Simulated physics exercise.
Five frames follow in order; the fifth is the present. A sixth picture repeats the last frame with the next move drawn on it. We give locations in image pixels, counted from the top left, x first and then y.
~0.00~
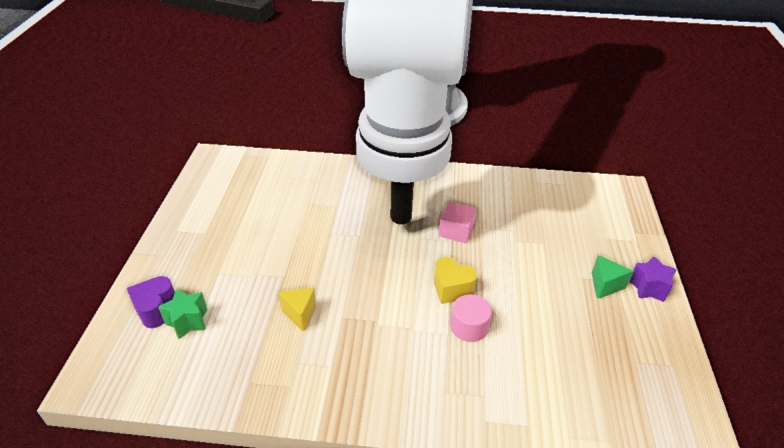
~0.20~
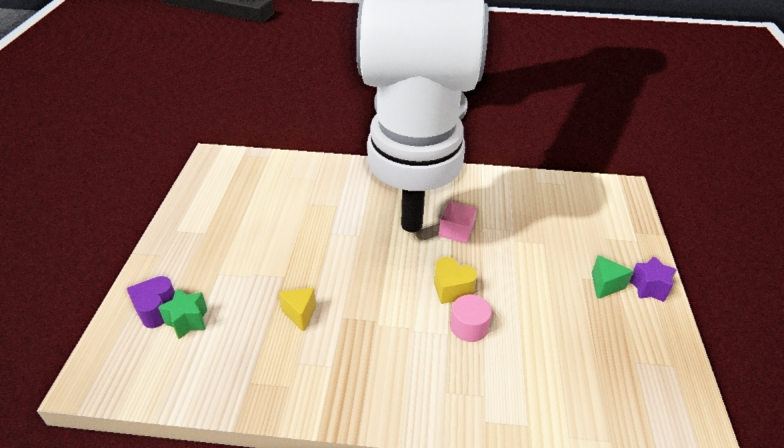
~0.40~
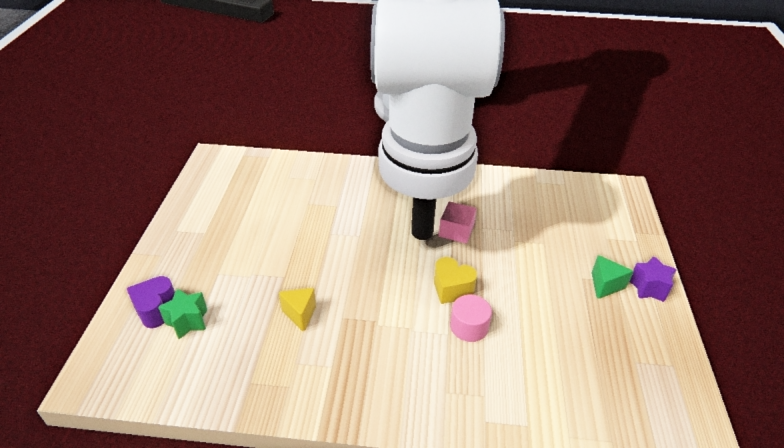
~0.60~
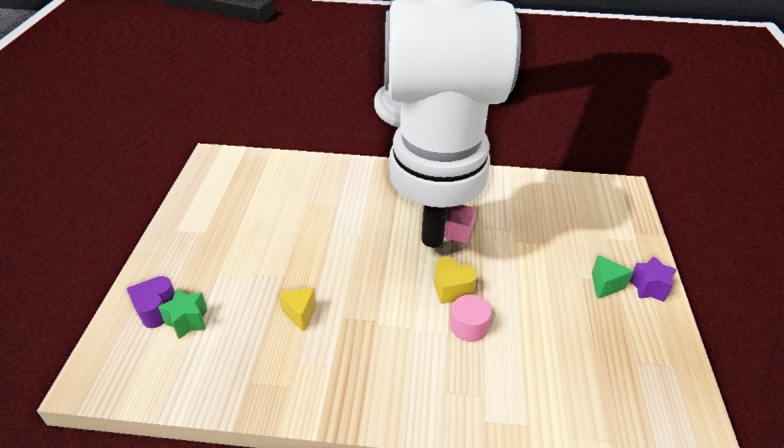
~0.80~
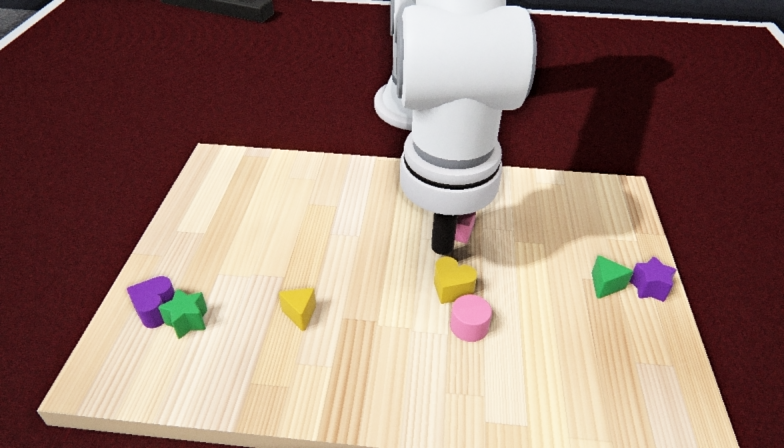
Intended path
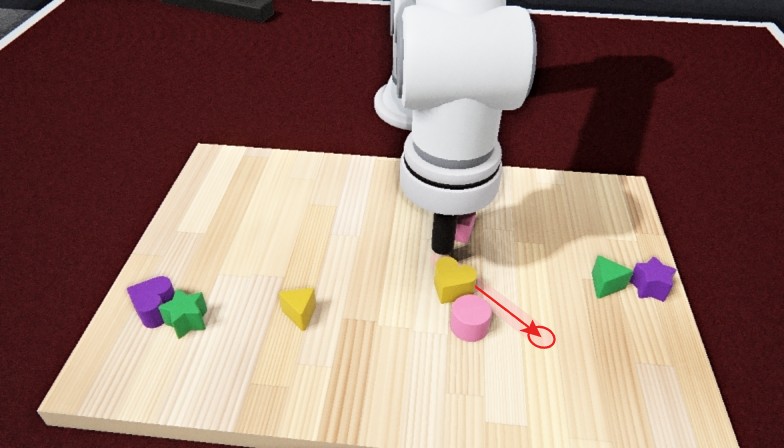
On a light wooden board scattered with colourful blocks, a white robot arm moved its black tip a short way right and toward the viewer, passing the pink cube and nearing the yellow heart.
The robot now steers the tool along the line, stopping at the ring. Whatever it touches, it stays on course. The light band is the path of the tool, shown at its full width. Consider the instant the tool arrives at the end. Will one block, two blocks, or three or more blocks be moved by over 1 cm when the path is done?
I reckon the push displaces only one of the blocks by more than 1 cm.
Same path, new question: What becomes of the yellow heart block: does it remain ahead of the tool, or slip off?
It slips away.
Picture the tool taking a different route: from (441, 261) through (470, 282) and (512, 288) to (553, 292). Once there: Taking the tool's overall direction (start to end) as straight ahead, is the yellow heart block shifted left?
No
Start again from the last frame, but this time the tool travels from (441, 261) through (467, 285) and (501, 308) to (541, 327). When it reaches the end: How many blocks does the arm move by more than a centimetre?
I expect two blocks to be moved by more than 1 cm.
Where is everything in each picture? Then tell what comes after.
In the first frame, lower end of the tool (401, 219), tops of blocks, yellow heart block (454, 272), pink circular block (472, 309).
In the second frame, tool (412, 226), blocks as before.
In the third frame, tool (422, 234), blocks as before.
In the fourth frame, tool (432, 241), blocks as before.
In the fifth frame, tool (442, 248), yellow heart block (454, 272), pink circular block (472, 309).
The drawn path runs from (441, 261) directly to (541, 337).
What follows on the original path. One third of the way, tool (475, 272); yellow heart block (457, 279), turned 15° clockwise.
Two thirds of the way, tool (510, 298); yellow heart block (459, 280), turned 25° clockwise.
At the end, tool (545, 325); yellow heart block (459, 280), turned 25° clockwise; pink circular block not moved.
